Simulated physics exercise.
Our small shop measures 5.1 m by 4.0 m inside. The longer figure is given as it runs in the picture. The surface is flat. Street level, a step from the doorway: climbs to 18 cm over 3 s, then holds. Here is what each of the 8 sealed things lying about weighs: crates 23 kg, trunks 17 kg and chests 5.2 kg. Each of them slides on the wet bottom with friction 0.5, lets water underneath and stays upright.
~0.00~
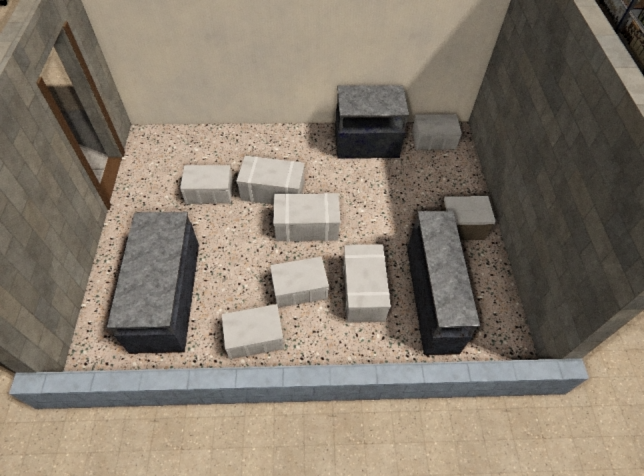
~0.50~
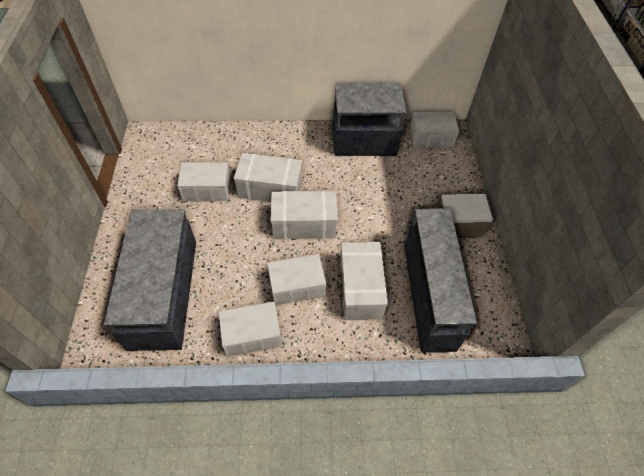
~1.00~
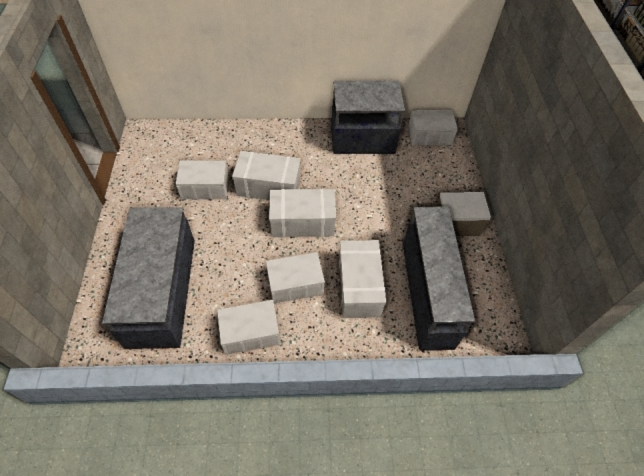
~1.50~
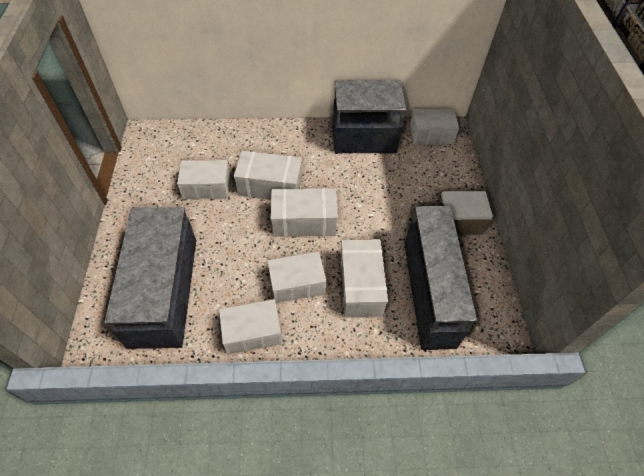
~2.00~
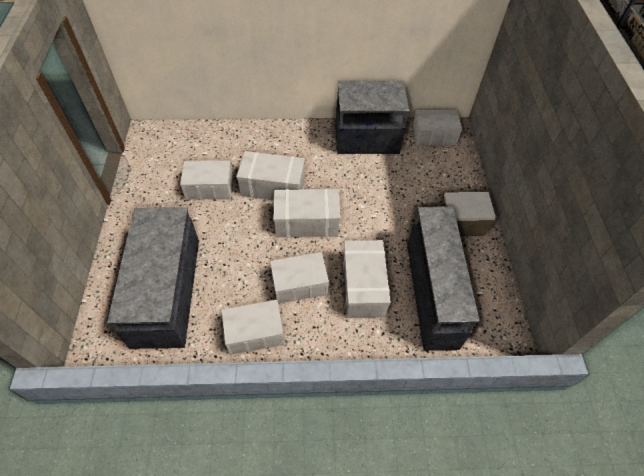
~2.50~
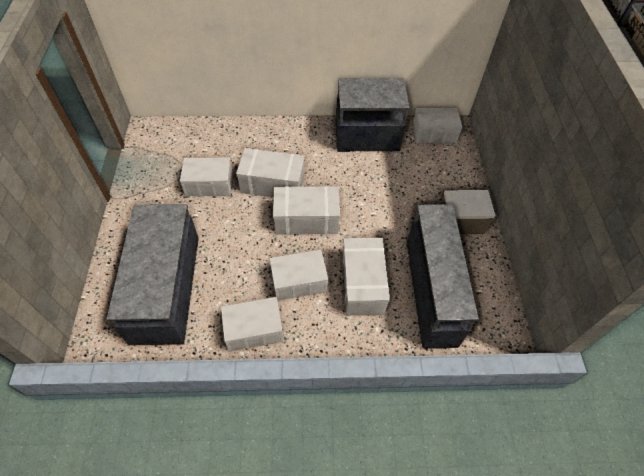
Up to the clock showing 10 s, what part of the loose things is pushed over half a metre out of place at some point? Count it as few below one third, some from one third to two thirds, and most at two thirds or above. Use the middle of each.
Few.
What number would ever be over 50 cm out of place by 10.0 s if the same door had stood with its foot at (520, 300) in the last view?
You'd get 1 in that case.
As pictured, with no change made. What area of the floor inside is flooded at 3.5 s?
That flooded area is roughly 3.0 m2.
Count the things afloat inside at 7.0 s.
At that instant the tally stands at 0.
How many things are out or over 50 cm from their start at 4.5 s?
Count: 0.
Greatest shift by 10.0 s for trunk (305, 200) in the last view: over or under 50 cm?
The verdict is a bigger shift.
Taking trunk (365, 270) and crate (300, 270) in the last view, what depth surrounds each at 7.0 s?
Close to 1 and 3 centimetres.
After 3.5 s 0 of 8 are over 50 cm from their spots; 0 afloat.
After 4.5 s 0 of 8 are over 50 cm from their spots; 0 afloat.
After 7.0 s 0 of 8 are over 50 cm from their spots; 0 afloat.
After 10.0 s 2 of 8 are over 50 cm from their spots, and 2 have been at some point; 2 afloat.
